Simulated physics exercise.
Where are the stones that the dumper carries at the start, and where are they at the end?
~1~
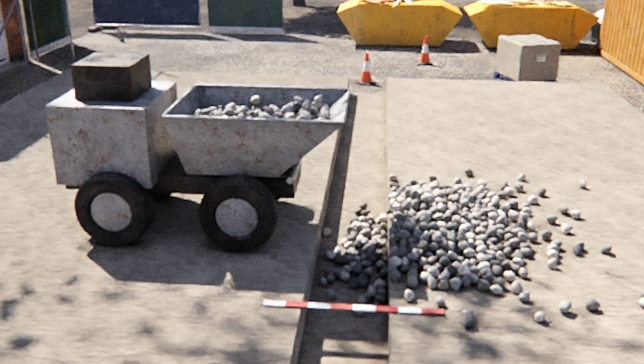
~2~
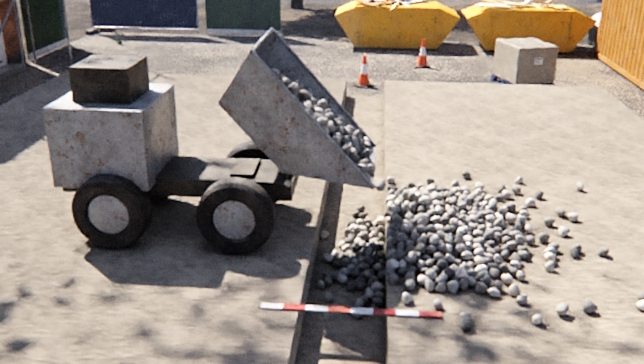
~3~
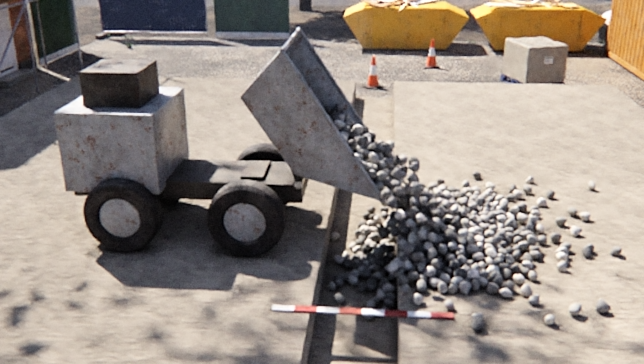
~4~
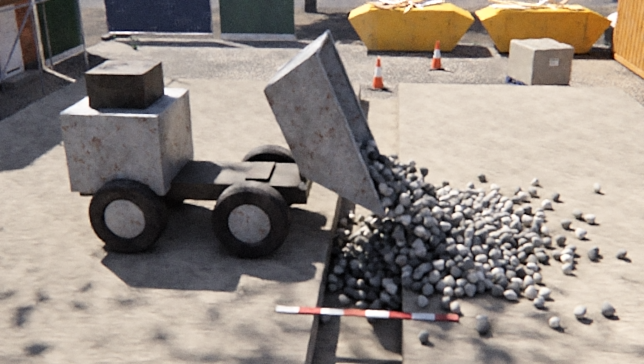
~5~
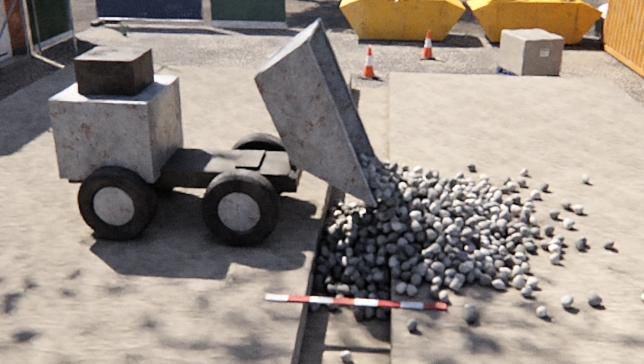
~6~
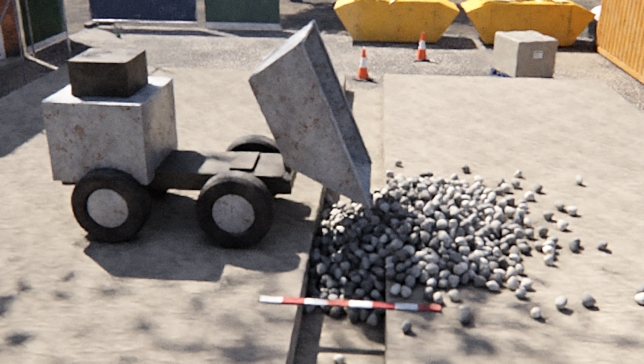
At the start the stones sit in the dumper's skip, on the left side of the trench. By the end they lie lower and further right, in the trench and on the heap beside it.
